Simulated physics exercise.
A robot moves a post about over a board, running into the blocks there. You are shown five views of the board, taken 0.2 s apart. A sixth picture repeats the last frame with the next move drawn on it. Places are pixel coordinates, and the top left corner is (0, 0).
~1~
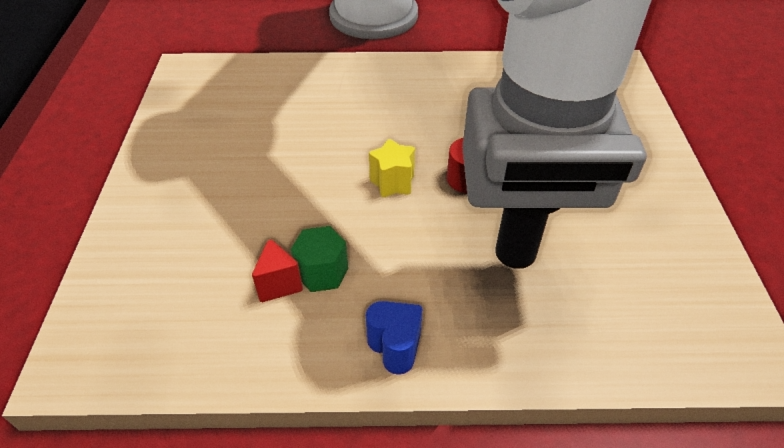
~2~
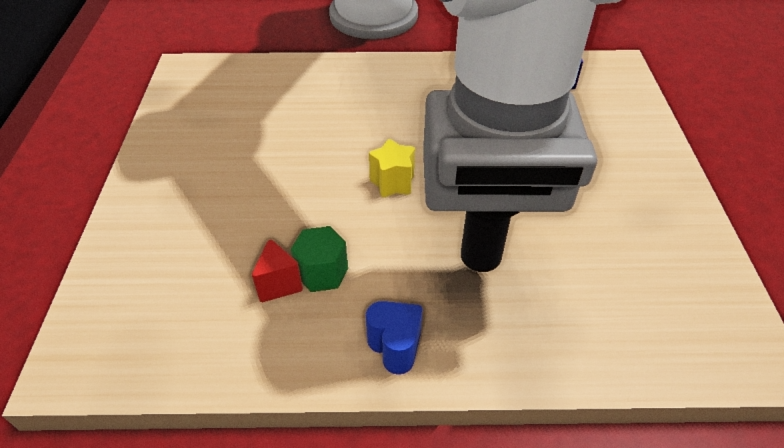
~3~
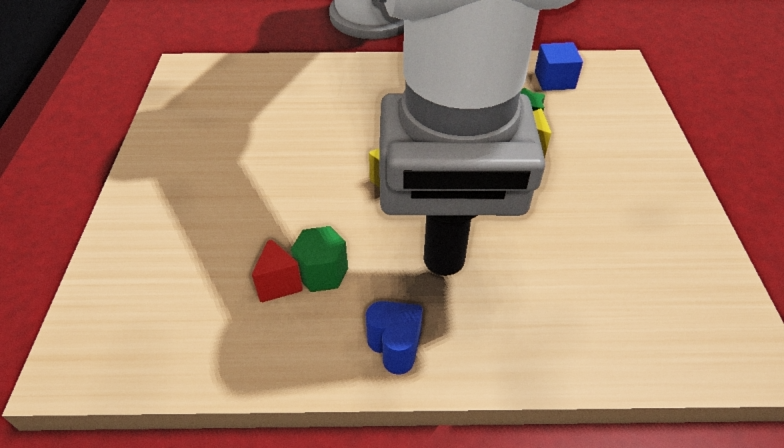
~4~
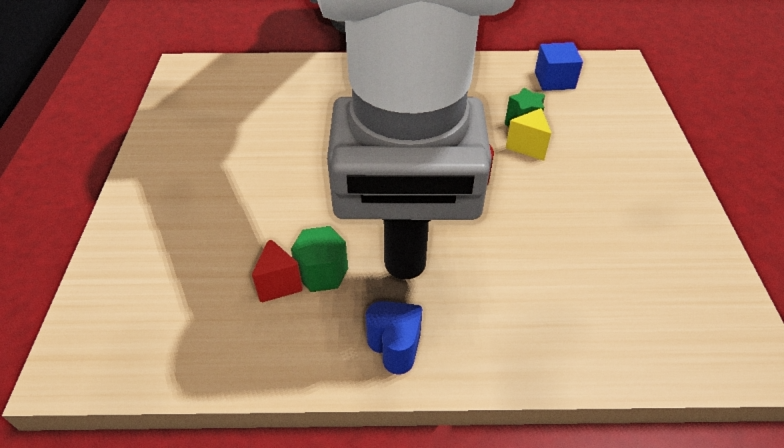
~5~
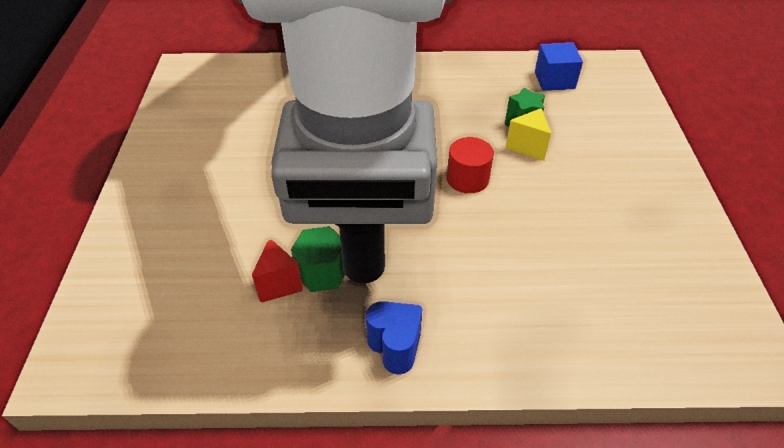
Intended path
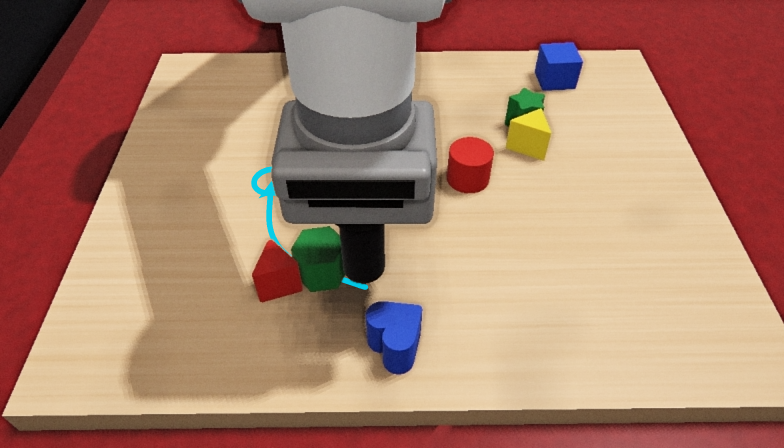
A grey robot arm holding a black post hangs over a pale wooden board on a red surface, seen from above at a fixed angle. A red triangle and green hexagonal block sit left of centre, a blue heart-shaped block near the front, and yellow, red, green and blue blocks farther back. The arm slides the post steadily leftward, uncovering blocks behind it, while the blocks stay still.
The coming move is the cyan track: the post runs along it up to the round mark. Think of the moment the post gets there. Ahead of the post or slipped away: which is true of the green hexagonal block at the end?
Beside or behind it.
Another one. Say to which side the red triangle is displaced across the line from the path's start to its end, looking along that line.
Shifts left.
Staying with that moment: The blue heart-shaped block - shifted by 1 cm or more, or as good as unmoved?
By the end it is where it was.
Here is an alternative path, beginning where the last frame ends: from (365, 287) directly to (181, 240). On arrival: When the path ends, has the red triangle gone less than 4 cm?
Yes, it checks out.
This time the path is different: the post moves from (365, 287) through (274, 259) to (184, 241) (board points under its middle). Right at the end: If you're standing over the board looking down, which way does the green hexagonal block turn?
Spin direction: Clockwise.
Path on the board, from (365, 287) via (303, 265) and (270, 226), ending at (271, 181).
What follows on the original path. One third of the way, post (298, 244); red triangle (252, 262), turned 15° anticlockwise; green hexagonal block (258, 224).
Two thirds of the way, post (265, 205); red triangle (252, 262), turned 15° anticlockwise; green hexagonal block (220, 203), turned 30° anticlockwise.
At the end, post (267, 160); red triangle (252, 262), turned 15° anticlockwise; green hexagonal block (220, 203), turned 35° anticlockwise; blue heart-shaped block in place.
